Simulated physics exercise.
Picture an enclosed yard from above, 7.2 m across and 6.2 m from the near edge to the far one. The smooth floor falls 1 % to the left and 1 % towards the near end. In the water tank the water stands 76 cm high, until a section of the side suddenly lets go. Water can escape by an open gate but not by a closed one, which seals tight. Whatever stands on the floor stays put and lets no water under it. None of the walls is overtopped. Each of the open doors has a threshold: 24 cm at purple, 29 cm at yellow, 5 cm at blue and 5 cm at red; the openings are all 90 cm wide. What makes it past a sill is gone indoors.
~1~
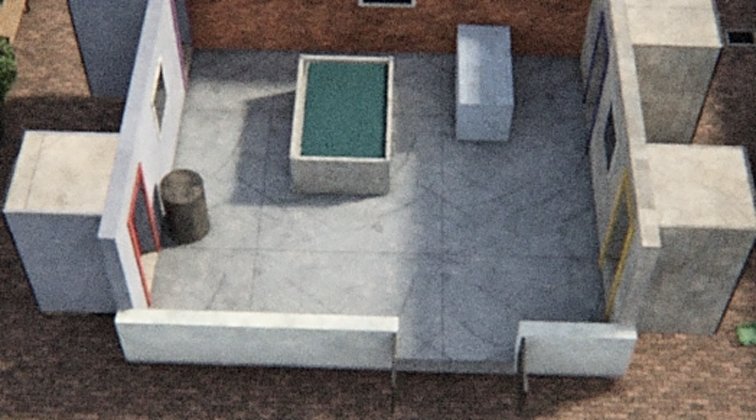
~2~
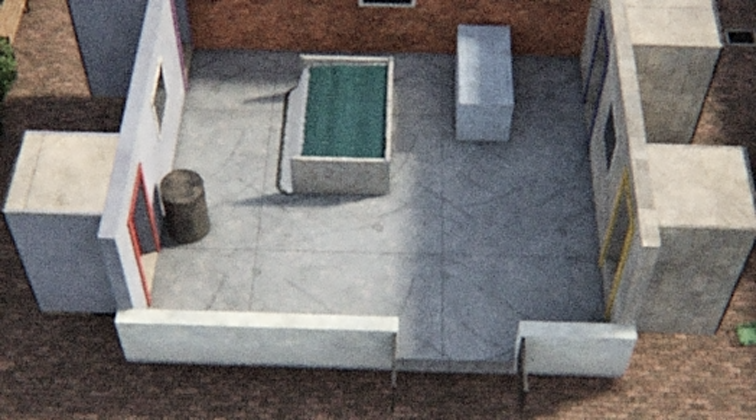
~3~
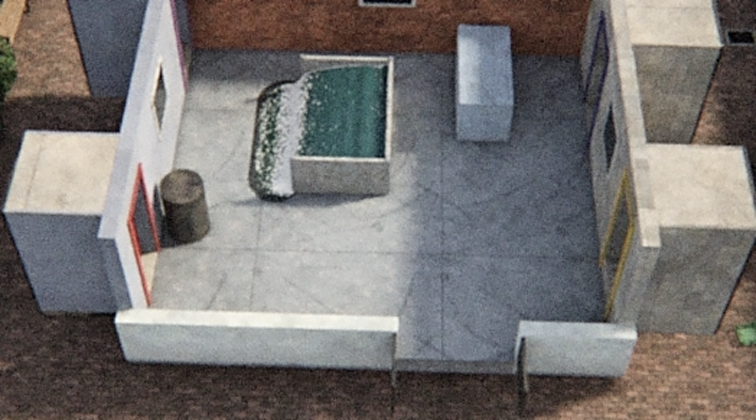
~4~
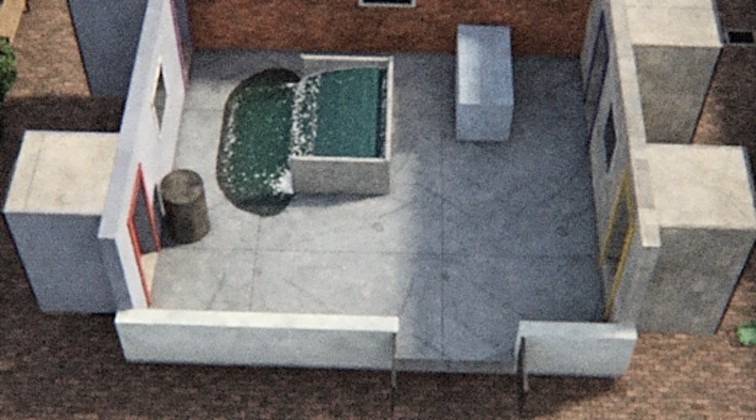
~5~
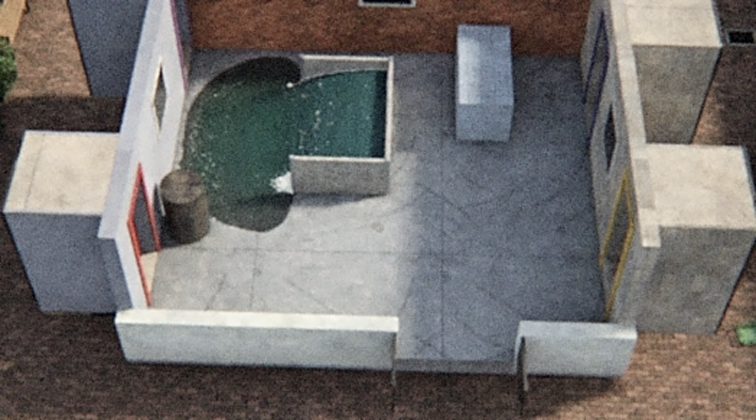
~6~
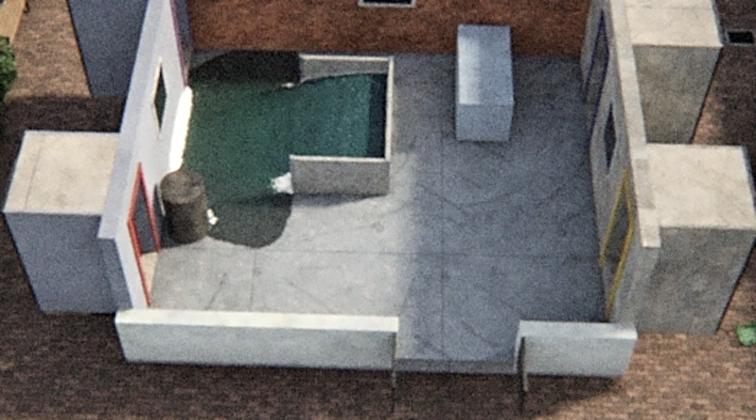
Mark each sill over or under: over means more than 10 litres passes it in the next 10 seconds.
Purple door - over; yellow door - under; blue door - under; red door - over.
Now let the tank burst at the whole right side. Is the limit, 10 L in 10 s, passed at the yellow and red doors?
Yellow stays inside, red goes beyond, judged against that limit.
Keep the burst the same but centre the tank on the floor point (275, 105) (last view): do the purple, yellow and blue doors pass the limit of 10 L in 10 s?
Well, against that limit, at purple it's too much, at yellow it's within bounds, and at blue it's within bounds.
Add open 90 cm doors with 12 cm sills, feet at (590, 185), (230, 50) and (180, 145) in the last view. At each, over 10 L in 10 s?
First doorway falls short, second gets there, third gets there.
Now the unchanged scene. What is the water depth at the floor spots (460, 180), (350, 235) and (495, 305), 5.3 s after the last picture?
Taking the spots in order: 2 cm, 2 cm, 4 cm.
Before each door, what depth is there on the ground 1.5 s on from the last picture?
Measured in centimetres, the purple door gives 37, the yellow door 0, the blue door 0 and the red door 6.
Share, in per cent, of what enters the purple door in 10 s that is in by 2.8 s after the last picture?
About 100 per cent.
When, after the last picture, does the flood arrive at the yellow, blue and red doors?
Yellow: 5.5 s; blue: 5.0 s; red: 0.6 s.
Then, 0.7 s after the last picture water covers 25 % of the floor and is deepest (55 cm) near (166, 207); purple door 37 cm at the sill, 3 L in, yellow door not reached, blue door not reached, red door 5 cm at the sill, 0 L in.
Then, 1.5 s after the last picture water covers 30 % of the floor and is deepest (44 cm) near (193, 52); purple door 37 cm at the sill, 42 L in, yellow door not reached, blue door not reached, red door 6 cm at the sill, 0 L in.
Then, 2.8 s after the last picture water covers 55 % of the floor and is deepest (25 cm) near (193, 52); purple door 23 cm at the sill, 71 L in, yellow door not reached, blue door not reached, red door 3 cm at the sill, 1 L in.
Then, 5.3 s after the last picture water covers 80 % of the floor and is deepest (16 cm) near (447, 72); purple door 9 cm at the sill, 73 L in, yellow door 3 cm at the sill, 0 L in, blue door 2 cm at the sill, 0 L in, red door 8 cm at the sill, 5 L in.
Then, 9.3 s after the last picture water covers 90 % of the floor and is deepest (13 cm) near (143, 338); purple door 8 cm at the sill, 73 L in, yellow door 5 cm at the sill, 0 L in, blue door 1 cm at the sill, 0 L in, red door 10 cm at the sill, 38 L in.
